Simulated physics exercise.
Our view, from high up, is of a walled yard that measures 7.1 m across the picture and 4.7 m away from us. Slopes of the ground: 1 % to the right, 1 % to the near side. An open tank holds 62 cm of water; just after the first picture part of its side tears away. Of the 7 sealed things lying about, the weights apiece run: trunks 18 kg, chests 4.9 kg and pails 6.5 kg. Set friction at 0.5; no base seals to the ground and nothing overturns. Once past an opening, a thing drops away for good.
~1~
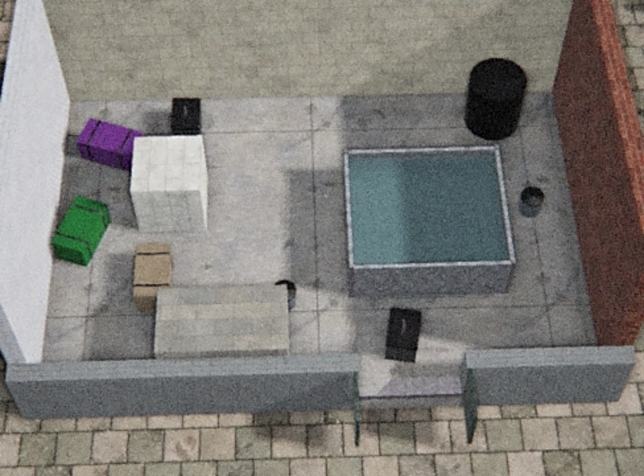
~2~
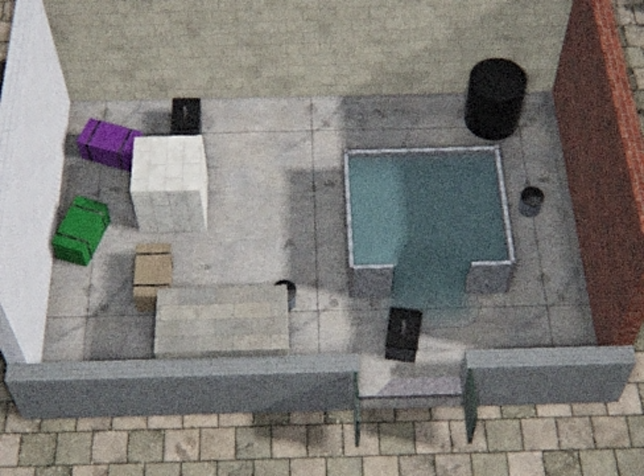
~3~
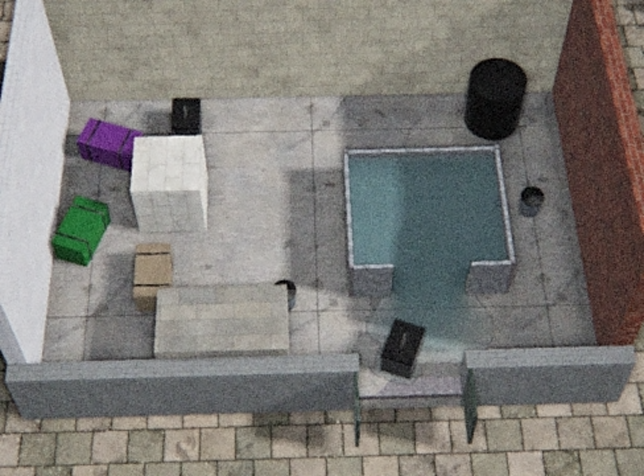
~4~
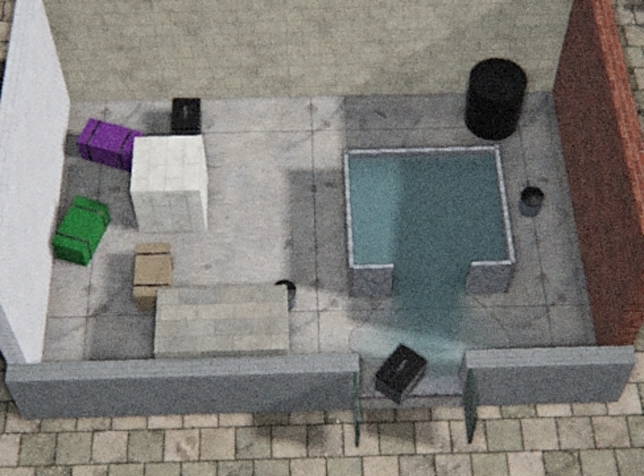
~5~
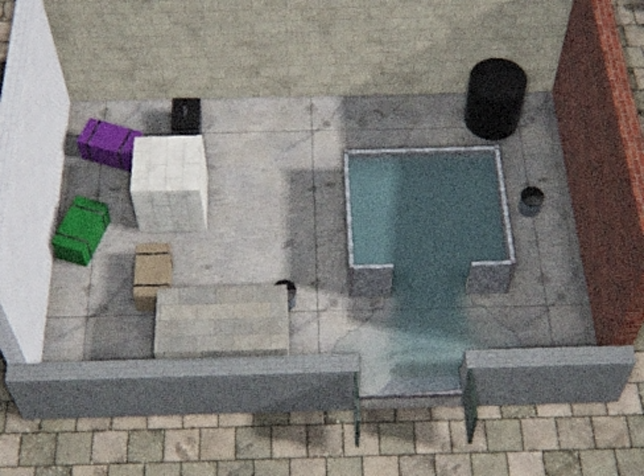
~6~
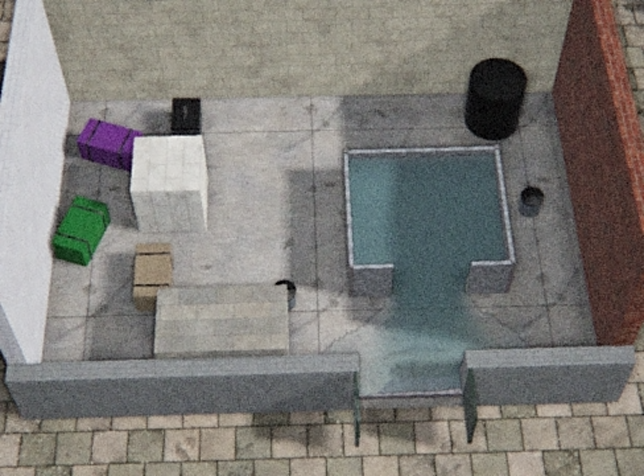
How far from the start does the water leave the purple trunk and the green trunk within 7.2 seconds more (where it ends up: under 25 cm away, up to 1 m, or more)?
Result: The purple trunk ought to stand firm; the green trunk ought to stand firm.
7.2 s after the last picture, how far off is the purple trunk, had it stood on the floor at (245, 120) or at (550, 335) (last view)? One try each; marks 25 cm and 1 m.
I'd expect that it remains where it was first and gets borne away second.
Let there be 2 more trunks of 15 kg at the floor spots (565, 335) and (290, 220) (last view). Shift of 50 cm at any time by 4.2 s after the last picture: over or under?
So that's across the line and then behind the line.
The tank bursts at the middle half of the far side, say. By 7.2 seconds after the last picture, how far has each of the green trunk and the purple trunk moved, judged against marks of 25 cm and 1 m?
Well, the green trunk goes a long way and the purple trunk goes a long way.
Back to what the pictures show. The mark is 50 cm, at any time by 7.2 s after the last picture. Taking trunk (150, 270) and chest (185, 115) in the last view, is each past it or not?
In sequence - stayed below the line; stayed below the line.
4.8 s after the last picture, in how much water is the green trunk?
Roughly 0 cm at that moment.
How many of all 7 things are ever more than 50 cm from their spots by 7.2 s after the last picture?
The count comes to 2.
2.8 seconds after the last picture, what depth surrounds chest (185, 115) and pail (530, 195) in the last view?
I'd estimate 0 cm for the first and 6 cm for the second.
Then, 0.9 s after the last picture the purple trunk is near (109, 137), 0.0 m from its start, aground; the green trunk is near (79, 223), 0.0 m from its start, aground; 1 of 7 are out; 0 afloat.
Then, 2.8 s after the last picture the purple trunk is near (109, 137), 0.0 m from its start, aground; the green trunk is near (79, 223), 0.0 m from its start, aground; 1 of 7 are out; 0 afloat.
Then, 4.8 s after the last picture the purple trunk is near (109, 137), 0.0 m from its start, aground; the green trunk is near (79, 223), 0.0 m from its start, aground; 1 of 7 are out; 1 afloat.
Then, 7.2 s after the last picture the purple trunk is near (109, 137), 0.0 m from its start, aground; the green trunk is near (79, 223), 0.0 m from its start, aground; 1 of 7 are out; 1 afloat.
